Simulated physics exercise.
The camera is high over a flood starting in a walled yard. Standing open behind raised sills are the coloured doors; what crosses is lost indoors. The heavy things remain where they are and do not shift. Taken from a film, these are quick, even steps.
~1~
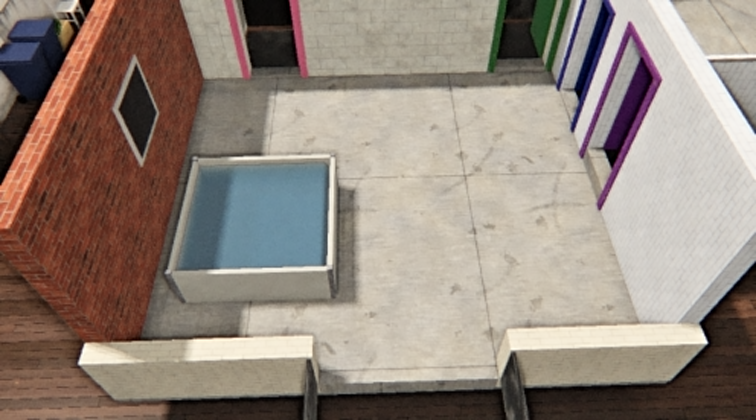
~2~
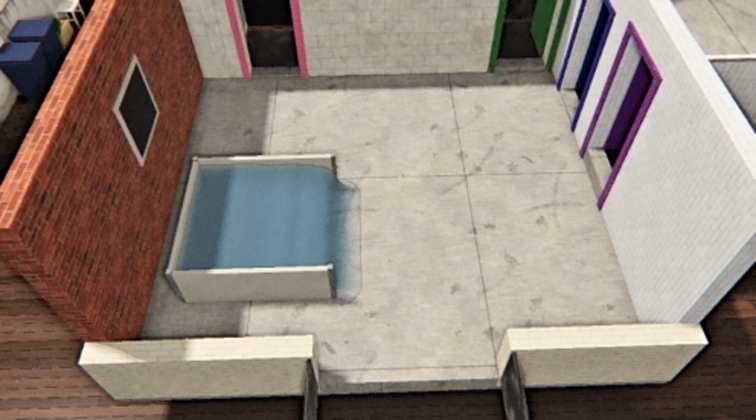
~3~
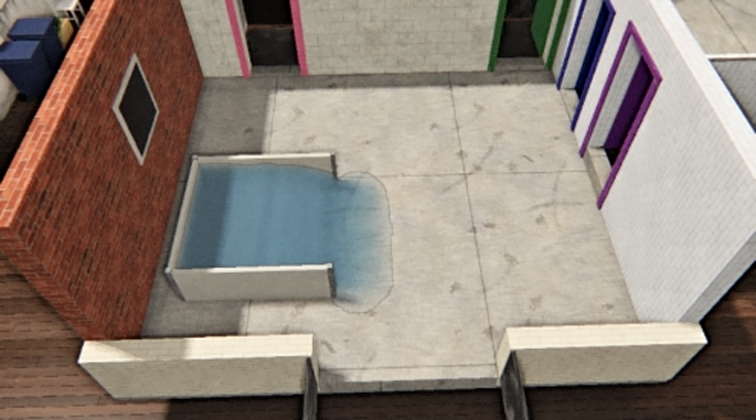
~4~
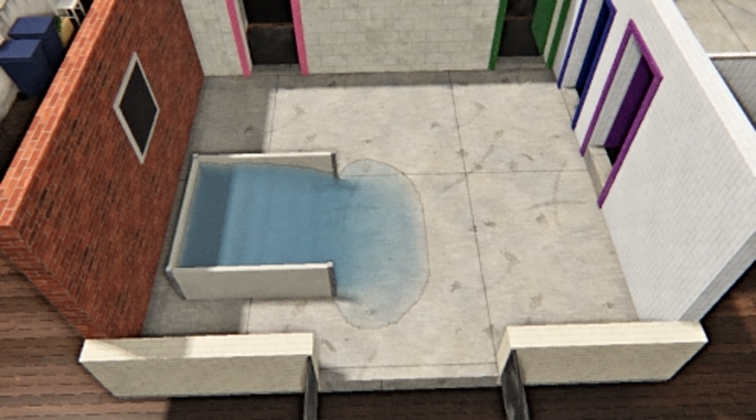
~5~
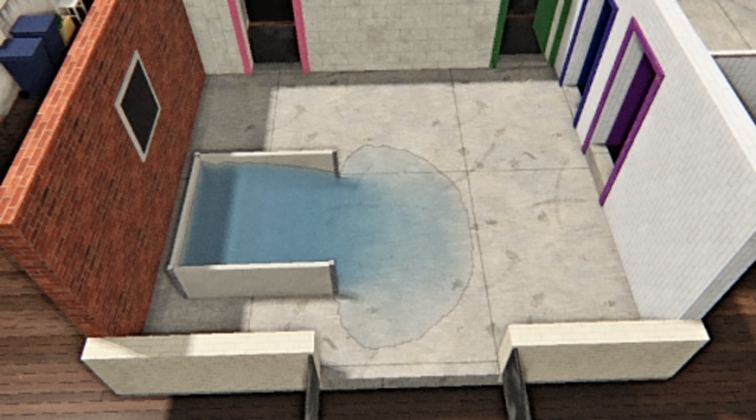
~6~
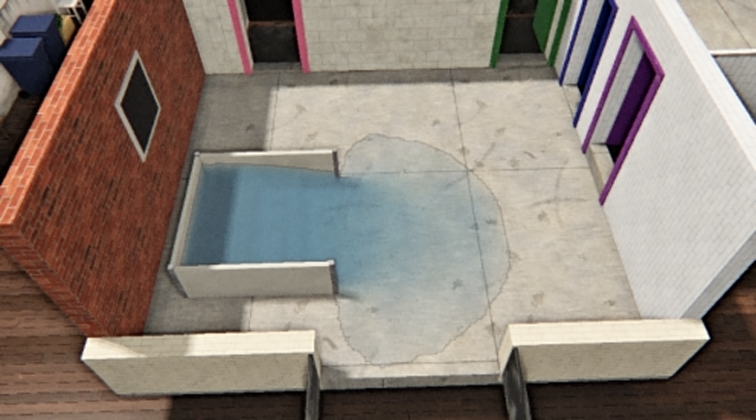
To begin with, a square tank of blue water stands whole and still in a walled yard with coloured doorways. Its right side opens and water pours out onto the pale floor, then spreads rightward in a widening rounded pool while the level inside the tank drops.
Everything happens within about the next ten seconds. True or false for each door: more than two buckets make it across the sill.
Green door: True; purple door: False; blue door: True; pink door: False.
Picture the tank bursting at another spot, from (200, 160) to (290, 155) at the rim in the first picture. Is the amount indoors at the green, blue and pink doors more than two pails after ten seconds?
Log - green door keeps within bounds, blue door runs over the limit, pink door runs over the limit.
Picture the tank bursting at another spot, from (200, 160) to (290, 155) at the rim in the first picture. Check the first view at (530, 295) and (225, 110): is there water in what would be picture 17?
Order as given: Unwetted, then inundated.
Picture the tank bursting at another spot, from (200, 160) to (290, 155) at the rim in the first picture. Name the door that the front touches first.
Pink door.
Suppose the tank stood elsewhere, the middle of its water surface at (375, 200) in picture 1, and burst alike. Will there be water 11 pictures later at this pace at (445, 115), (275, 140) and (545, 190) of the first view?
Parched, parched, soaked.
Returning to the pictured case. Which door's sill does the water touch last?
The pink one.
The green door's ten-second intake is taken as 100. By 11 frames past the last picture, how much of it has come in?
I'd put it at 0 percent.
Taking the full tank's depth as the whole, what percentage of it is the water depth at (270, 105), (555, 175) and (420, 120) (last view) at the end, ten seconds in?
In order: Roughly 4, 10 and 8 in a hundred.
A moment on, water covers 45 % of the floor; the green door not reached, the purple door wet at the sill, nothing in, the blue door not reached, the pink door not reached.
Next, water covers 50 % of the floor; the green door not reached, the purple door wet at the sill, nothing in, the blue door wet at the sill, nothing in, the pink door not reached.
Then, water covers 55 % of the floor; the green door under two buckets in, the purple door wet at the sill, nothing in, the blue door under two buckets in, the pink door not reached.
Later, water covers 70 % of the floor; the green door over two buckets in, the purple door wet at the sill, nothing in, the blue door over two buckets in, the pink door not reached.
In the end, water covers 90 % of the floor; the green door over two buckets in, the purple door wet at the sill, nothing in, the blue door over two buckets in, the pink door wet at the sill, nothing in.
